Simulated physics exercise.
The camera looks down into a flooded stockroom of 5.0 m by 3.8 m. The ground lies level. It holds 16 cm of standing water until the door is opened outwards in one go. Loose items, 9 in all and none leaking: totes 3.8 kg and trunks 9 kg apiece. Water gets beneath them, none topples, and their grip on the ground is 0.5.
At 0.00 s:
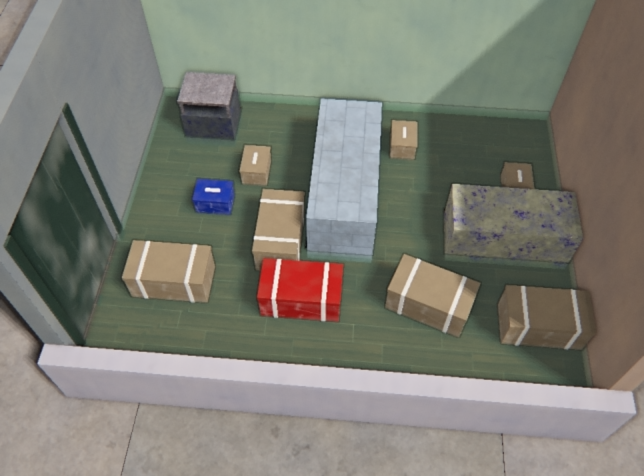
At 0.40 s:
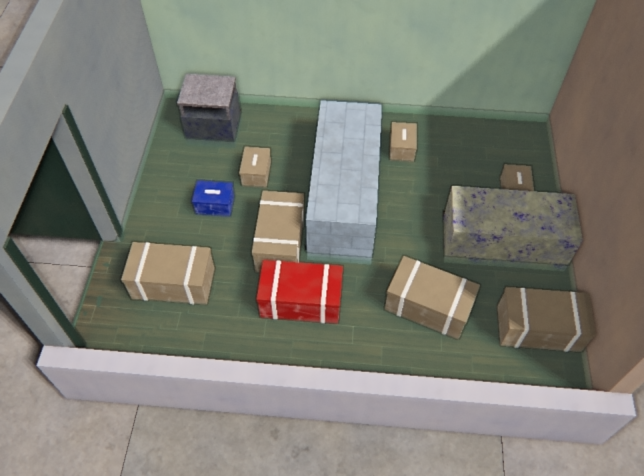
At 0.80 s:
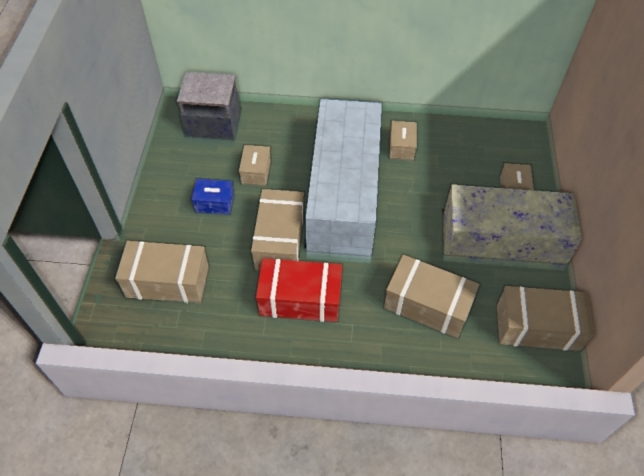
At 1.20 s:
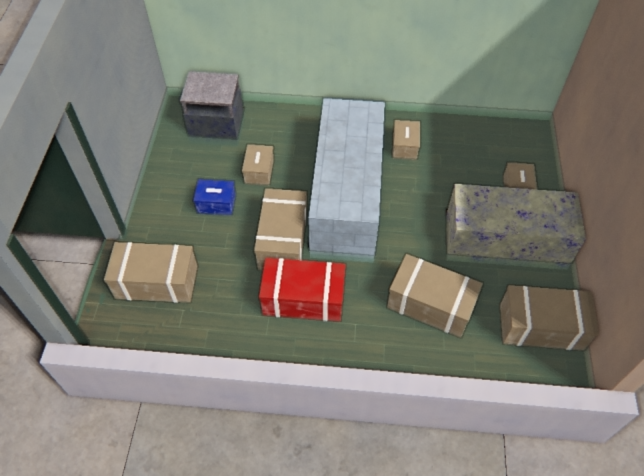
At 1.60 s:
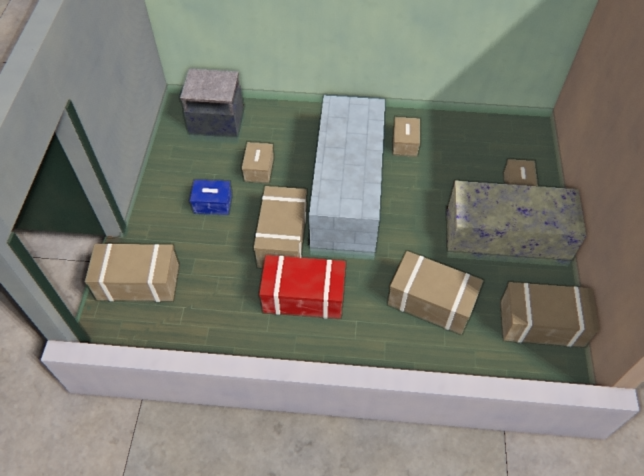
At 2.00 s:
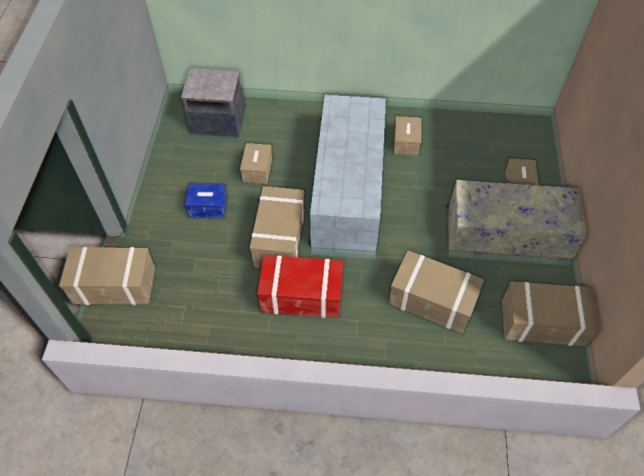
A bright red trunk with white straps sits front and centre in a green-floored stockroom, seen from above through a nearly still camera. Around it are tan strapped trunks, small tan totes, a blue tote at left, a long pale block, a mottled block at right and a dark stand behind. The left doorway opens, then the leftmost tan trunk slides left towards it, and the blue tote drifts slightly left.
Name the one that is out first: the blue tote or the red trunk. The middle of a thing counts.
First out is the blue one.
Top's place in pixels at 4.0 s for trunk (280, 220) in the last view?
Near (246, 227).
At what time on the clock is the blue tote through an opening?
Near 5.5 s.
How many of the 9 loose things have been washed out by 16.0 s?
I count 5.
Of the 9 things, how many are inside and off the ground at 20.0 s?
At that moment 3.
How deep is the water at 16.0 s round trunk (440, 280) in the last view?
Roughly 6 cm.
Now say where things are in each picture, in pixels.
In the first frame, the blue tote at (213, 191) floats; the red trunk at (301, 281) floats; 16 cm deep round most things; 0 of 9 have shifted.
In the second frame, the blue tote at (213, 192) floats; the red trunk at (300, 282) floats; about 2610 L in view; 0 of 9 have shifted.
In the third frame, the blue tote at (212, 191) floats; the red trunk at (300, 281) floats; 16 cm deep round most things; 1 of 9 have shifted.
In the fourth frame, the blue tote at (214, 191), afloat; the red trunk at (303, 280), afloat; 16 cm deep round most things; 1 of 9 have shifted.
In the fifth frame, the blue tote at (210, 191), afloat, 7 cm from its start; the red trunk at (303, 278), afloat; about 2510 L in view; 2 of 9 have shifted.
In the sixth frame, the blue tote at (205, 195), afloat, 15 cm from its start; the red trunk at (301, 277), afloat, 3 cm from its start; about 2480 L in view; 3 of 9 have shifted.
After 4.0 s the blue tote is near (163, 230), 0.8 m from its start, afloat; the red trunk is near (251, 284), 0.5 m from its start, afloat; 1 of 9 are out; 8 afloat.
After 9.0 s the blue tote has gone out (at 5.4 s); the red trunk has gone out (at 8.6 s); 3 of 9 are out; 6 afloat.
After 16.0 s the blue tote has gone out (at 5.4 s); the red trunk has gone out (at 8.6 s); 5 of 9 are out; 4 afloat.
After 20.0 s the blue tote has gone out (at 5.4 s); the red trunk has gone out (at 8.6 s); 6 of 9 are out; 3 afloat.
